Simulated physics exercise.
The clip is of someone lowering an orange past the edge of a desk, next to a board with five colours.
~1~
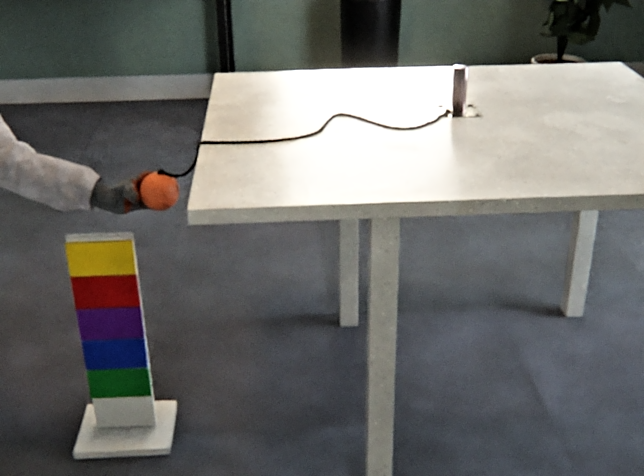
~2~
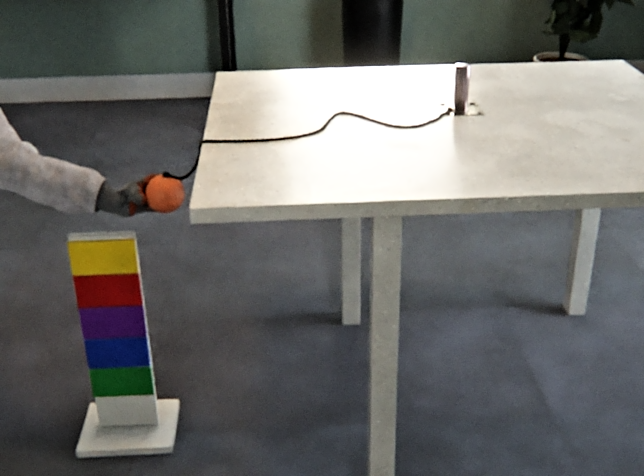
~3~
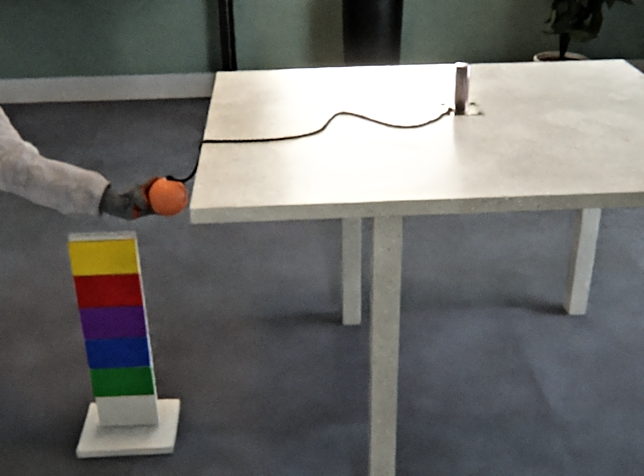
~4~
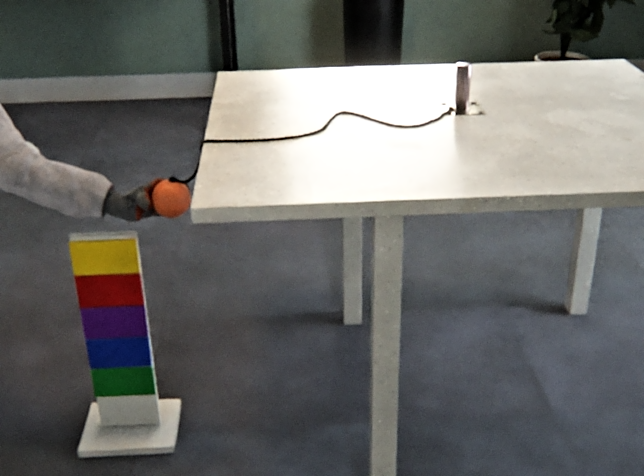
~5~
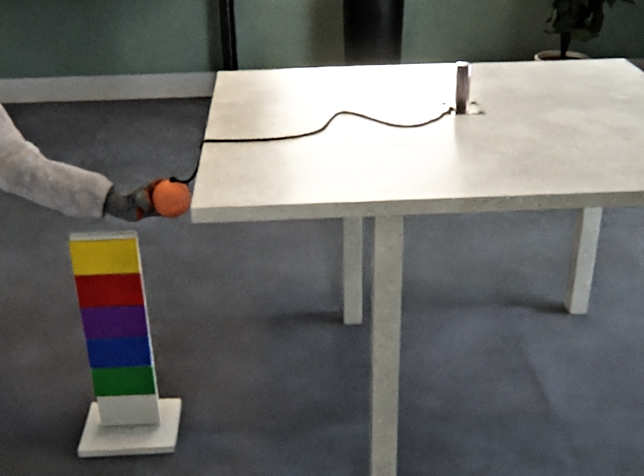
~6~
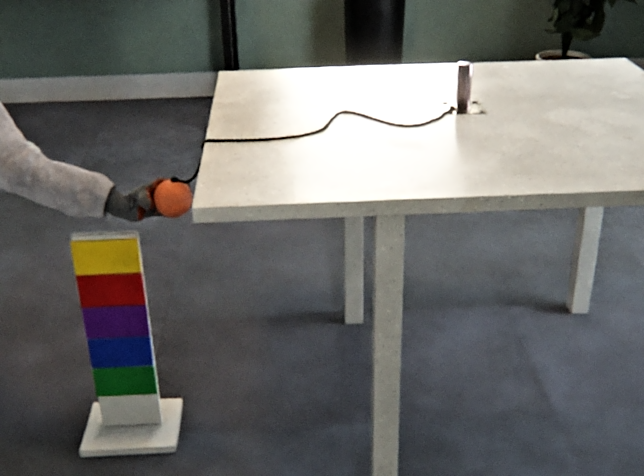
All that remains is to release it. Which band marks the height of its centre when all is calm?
Its centre hangs level with the red band.
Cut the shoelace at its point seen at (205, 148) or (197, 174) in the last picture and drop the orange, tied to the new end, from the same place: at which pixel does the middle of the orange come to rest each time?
Near (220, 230) and (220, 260).
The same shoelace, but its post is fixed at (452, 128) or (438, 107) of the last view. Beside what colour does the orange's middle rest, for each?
Taking them in turn: Purple; purple.
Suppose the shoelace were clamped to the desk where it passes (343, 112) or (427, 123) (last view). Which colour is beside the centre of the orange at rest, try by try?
Taking them in turn: Yellow; red.
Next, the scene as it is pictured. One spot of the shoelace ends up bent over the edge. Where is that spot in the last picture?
It lies at about (290, 137).
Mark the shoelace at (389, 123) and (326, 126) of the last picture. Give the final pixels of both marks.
At (358, 115), then (254, 122).
A little later, orange near (244, 274); level with red.
Next, orange near (202, 276); level with red.
When it is over, orange near (213, 275); level with red. Its middle rests at the red band.
